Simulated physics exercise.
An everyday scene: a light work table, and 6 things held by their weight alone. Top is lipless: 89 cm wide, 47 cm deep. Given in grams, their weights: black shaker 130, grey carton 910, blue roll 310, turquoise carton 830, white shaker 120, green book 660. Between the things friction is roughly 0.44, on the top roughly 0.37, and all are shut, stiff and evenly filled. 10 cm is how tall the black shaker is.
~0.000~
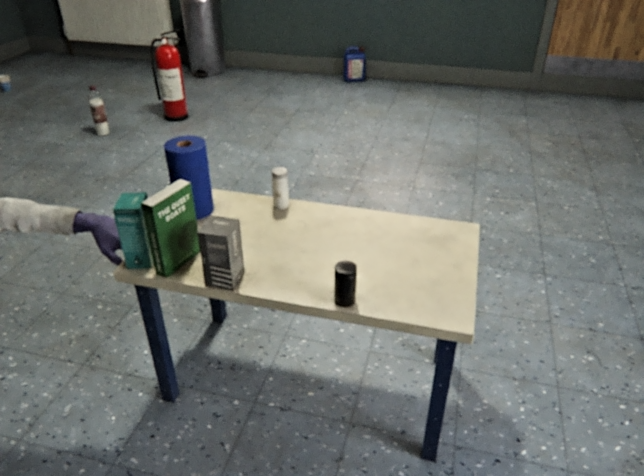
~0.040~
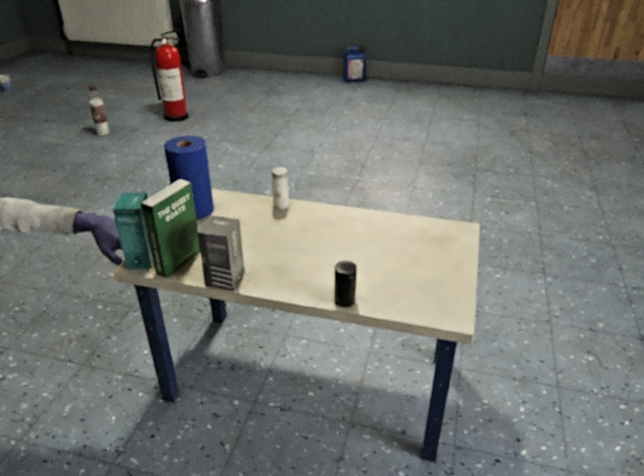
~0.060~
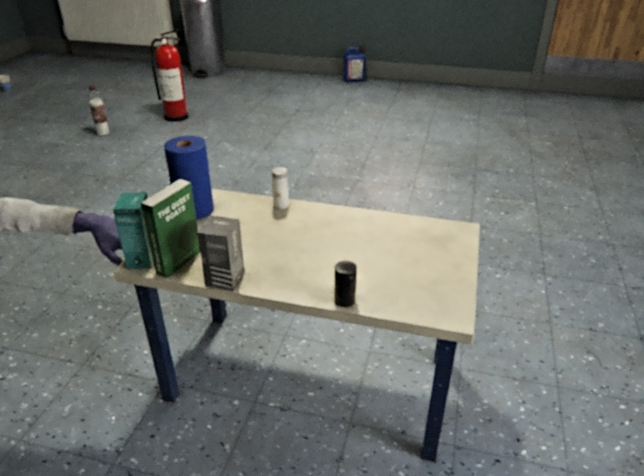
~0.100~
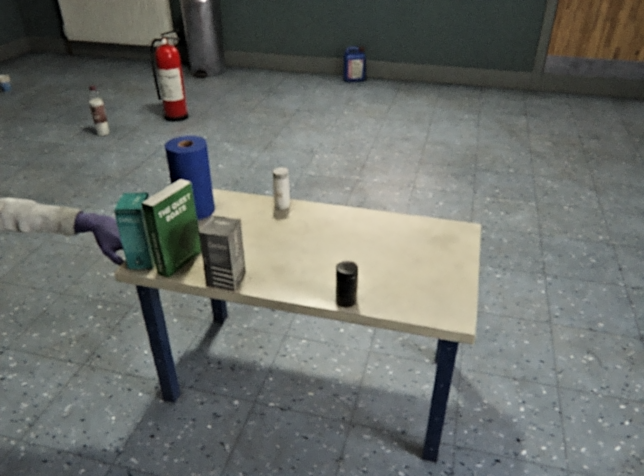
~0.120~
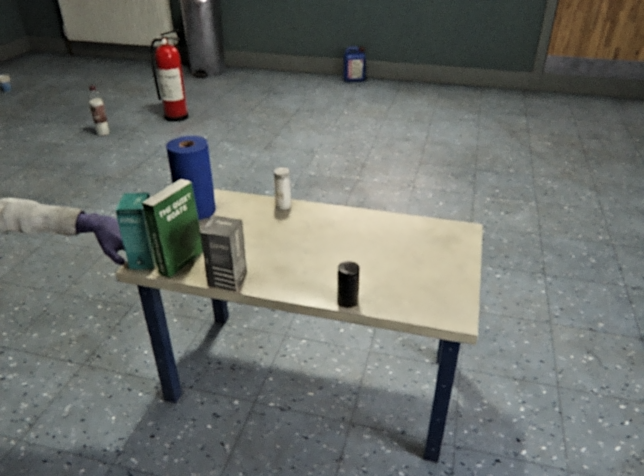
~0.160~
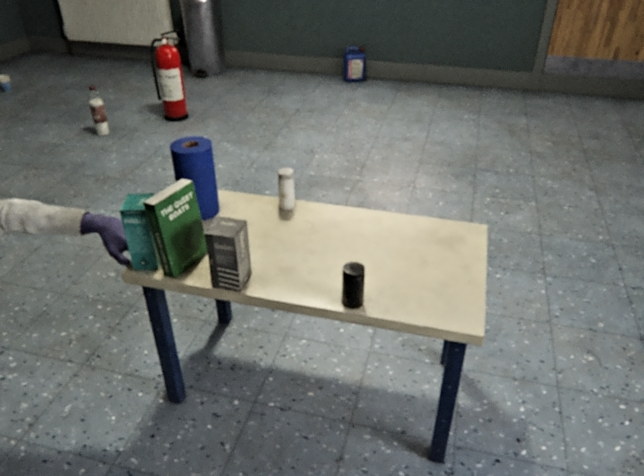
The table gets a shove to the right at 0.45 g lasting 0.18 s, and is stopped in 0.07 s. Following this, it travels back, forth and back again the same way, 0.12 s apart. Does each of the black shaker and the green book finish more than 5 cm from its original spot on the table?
Black shaker: No; green book: Yes.
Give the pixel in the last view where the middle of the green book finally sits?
Near (201, 259).
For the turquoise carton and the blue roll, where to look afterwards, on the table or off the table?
Final state - turquoise carton: Beyond the limits; blue roll: Inside the limits.
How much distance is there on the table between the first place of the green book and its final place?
About 11 cm.
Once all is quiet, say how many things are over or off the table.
The answer: 2.
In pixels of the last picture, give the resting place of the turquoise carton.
In the last picture it sits around (126, 376).
After 0.46 s, table along by 10 cm; green book leaning 16° near (222, 235); black shaker slid 3 cm near (400, 293); turquoise carton leaning 24°.
After 0.76 s, green book leaning 45° near (215, 240); turquoise carton leaning 64°; grey carton leaning 10°.
After 1.16 s, table along by 10 cm; green book on its side near (248, 267); black shaker slid 2 cm near (397, 292); turquoise carton on its side.
After 1.66 s, turquoise carton now off the table; green book on its side near (201, 259); grey carton slid 15 cm.
At rest (2.2 s), off the table, turquoise carton; tipped over on the table, green book; not toppled but over 5 cm from the start, grey carton; the other 3 in place, give or take 5 cm. In the last view, black shaker near (342, 283), green book near (201, 259).
